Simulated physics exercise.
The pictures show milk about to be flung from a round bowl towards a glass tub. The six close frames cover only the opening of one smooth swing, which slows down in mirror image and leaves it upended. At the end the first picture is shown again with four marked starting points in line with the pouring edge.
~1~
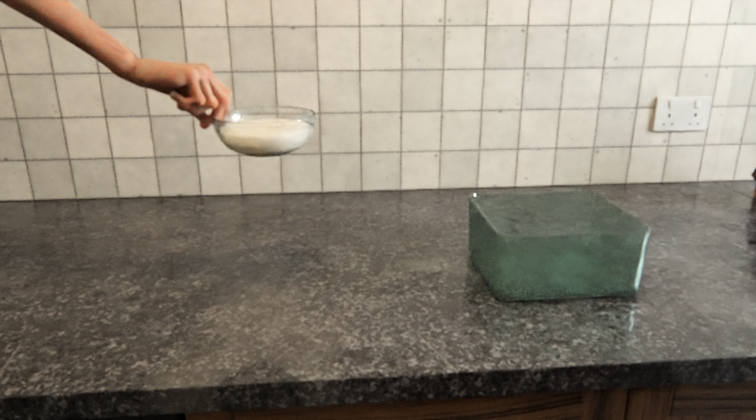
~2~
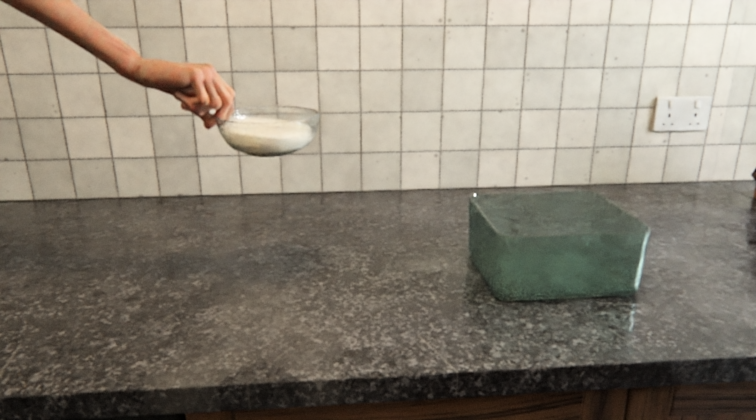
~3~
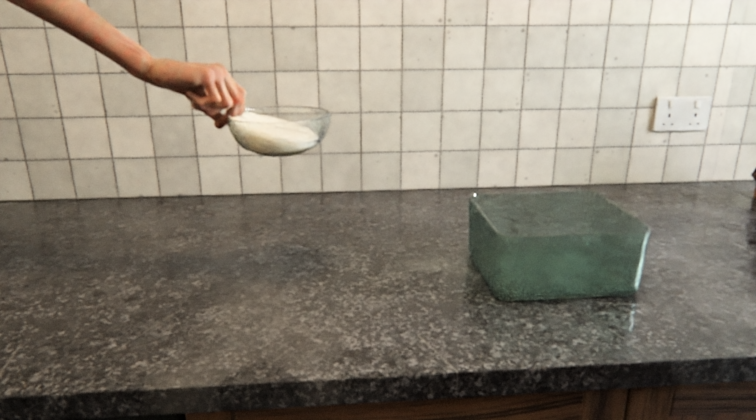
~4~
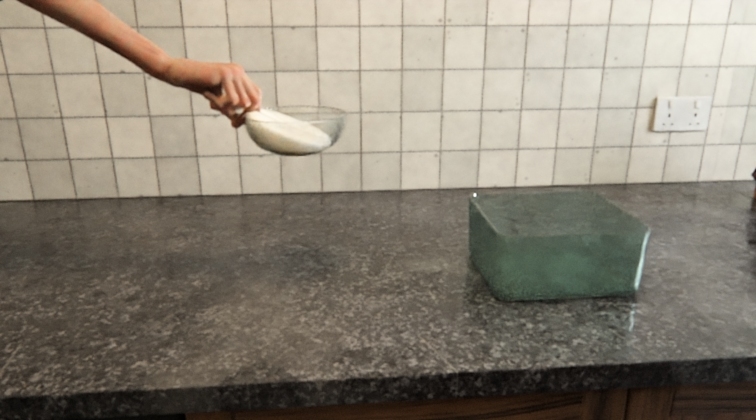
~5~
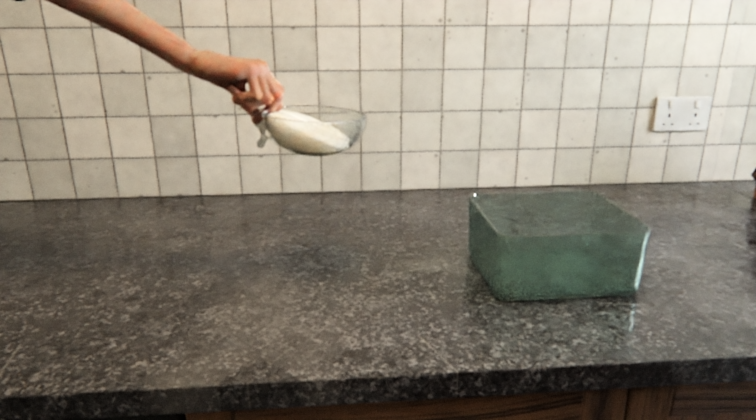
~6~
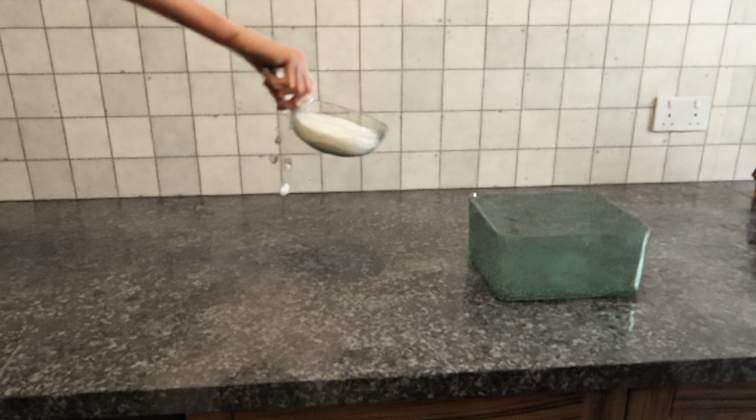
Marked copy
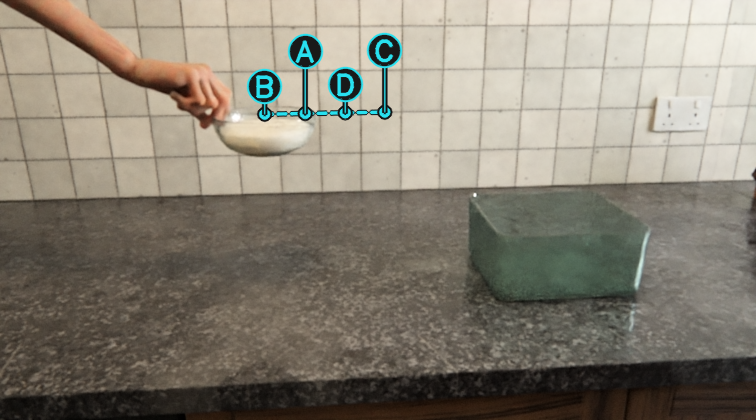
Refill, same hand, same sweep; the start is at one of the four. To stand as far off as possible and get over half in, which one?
Place D just does it.
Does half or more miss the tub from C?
No, that is safe.
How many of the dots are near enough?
Two of the four.
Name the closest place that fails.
The answer is A.
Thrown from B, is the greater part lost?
Yes.
On the marked copy, A at (305, 113); B at (264, 114); C at (384, 112); D at (345, 112).
If A is chosen, about 22 % lands in the tub, 73 % falls short and 4 % goes beside or beyond.
If B is chosen, about 0 % lands in the tub, 99 % falls short.
If C is chosen, about 80 % lands in the tub, 8 % falls short and 13 % goes beside or beyond.
If D is chosen, about 72 % lands in the tub, 20 % falls short and 8 % goes beside or beyond.
